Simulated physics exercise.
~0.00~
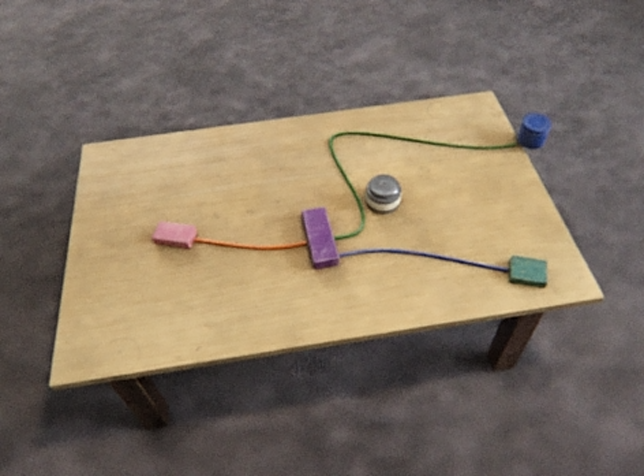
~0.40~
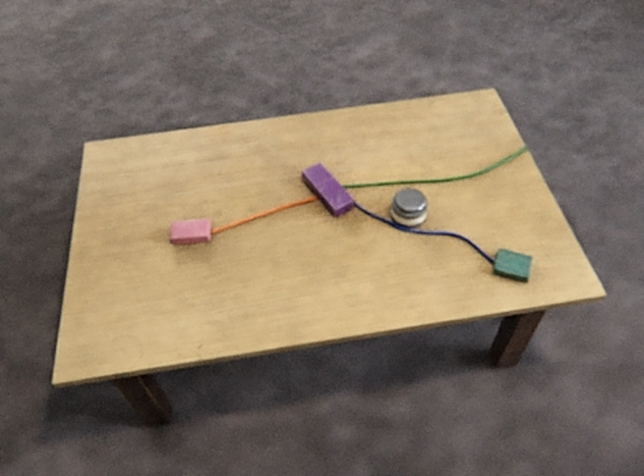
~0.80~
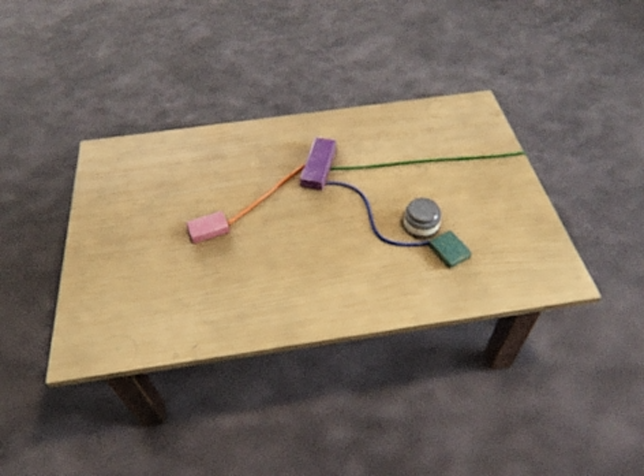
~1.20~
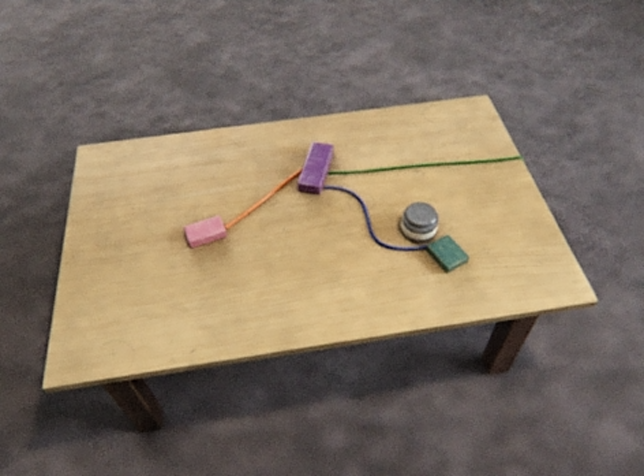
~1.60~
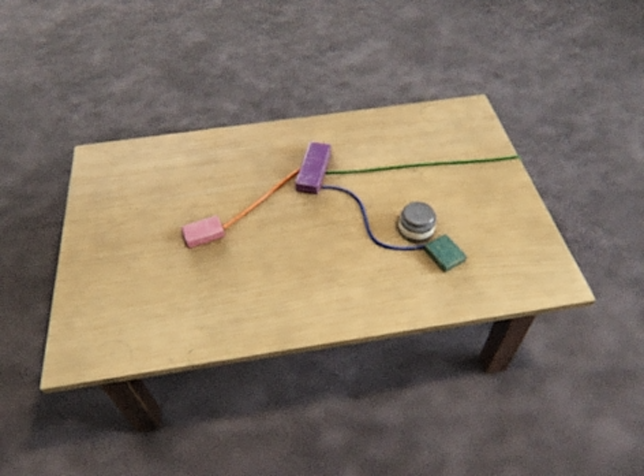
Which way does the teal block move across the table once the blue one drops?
The teal block moves to the left, ending up close beside the grey jar.
